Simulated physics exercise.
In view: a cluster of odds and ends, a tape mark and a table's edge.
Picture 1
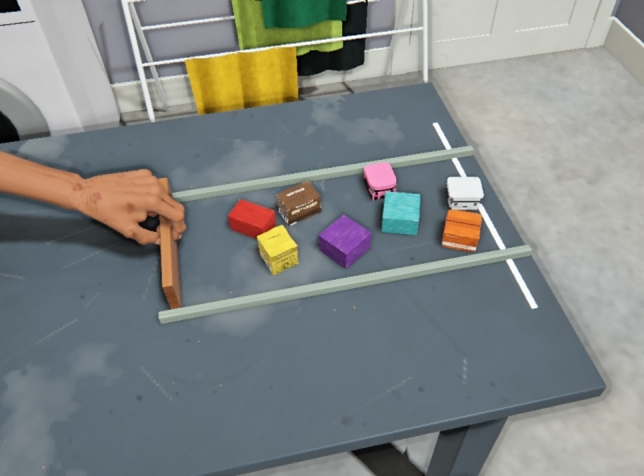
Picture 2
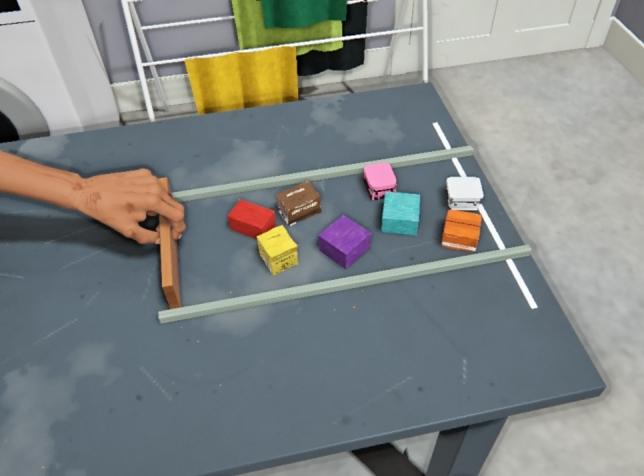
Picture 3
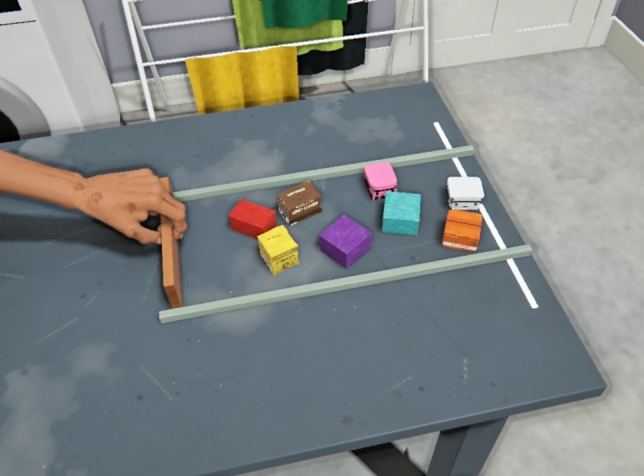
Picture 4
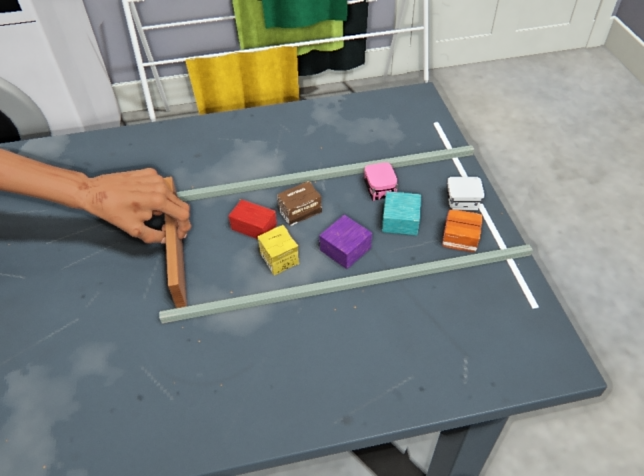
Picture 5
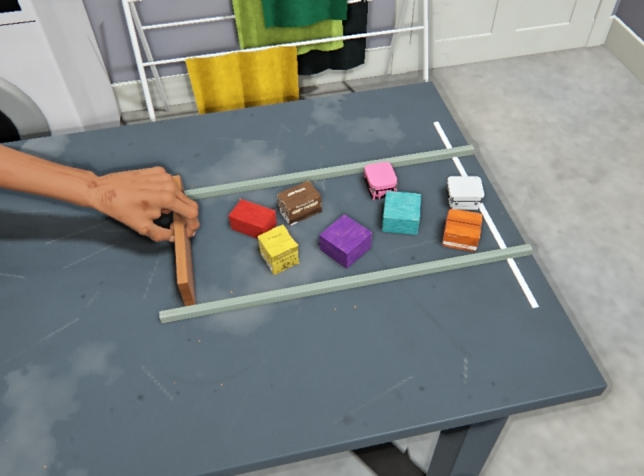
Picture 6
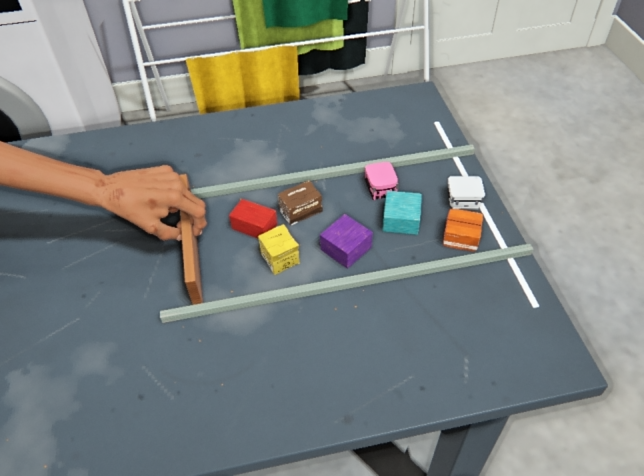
A hand held a wooden board upright between two pale rails on a table, then slid it slightly right toward a cluster of small colourful blocks and boxes, which stayed still near a white tape line.
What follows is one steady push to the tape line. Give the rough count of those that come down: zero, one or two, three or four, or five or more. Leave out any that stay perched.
As it turns out, the number that fall off is five or more.
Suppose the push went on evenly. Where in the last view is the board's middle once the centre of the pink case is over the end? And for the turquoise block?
At (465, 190) for the pink case; at (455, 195) for the turquoise block.
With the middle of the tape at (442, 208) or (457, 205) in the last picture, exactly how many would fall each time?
The counts: 2 and 3.
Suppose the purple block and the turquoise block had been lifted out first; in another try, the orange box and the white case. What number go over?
It would be 3 and 3.
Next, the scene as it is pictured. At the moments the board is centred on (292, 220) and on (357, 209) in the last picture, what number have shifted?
By then 4, and 6.
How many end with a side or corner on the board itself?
In contact: 3.
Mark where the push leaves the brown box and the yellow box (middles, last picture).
The brown box stops around (475, 160); the yellow box around (508, 213).
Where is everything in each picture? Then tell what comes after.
White case (464, 194); orange box (462, 231); turquoise block (401, 213); board (169, 241); tape (478, 202), in the first picture.
Orange box (461, 231); purple block (345, 242), in the second picture.
Turquoise block (401, 213); board (170, 241), in the third picture.
White case (464, 194); red block (253, 221), in the fourth picture.
Orange box (462, 230); yellow box (279, 250), in the fifth picture.
White case (465, 194); orange box (463, 230); turquoise block (402, 213); board (189, 237); tape (479, 201), in the sixth picture.
Soon after, none off yet; white case at rest near (465, 194); orange box at rest near (463, 230); turquoise block at rest near (402, 213).
After that, none off yet; white case displaced a little near (473, 188); orange box displaced about its own width near (483, 223); turquoise block displaced about its own width near (443, 203).
In the end, the number that fall off is five or more; gone, purple block, pink case, turquoise block, orange box and white case.
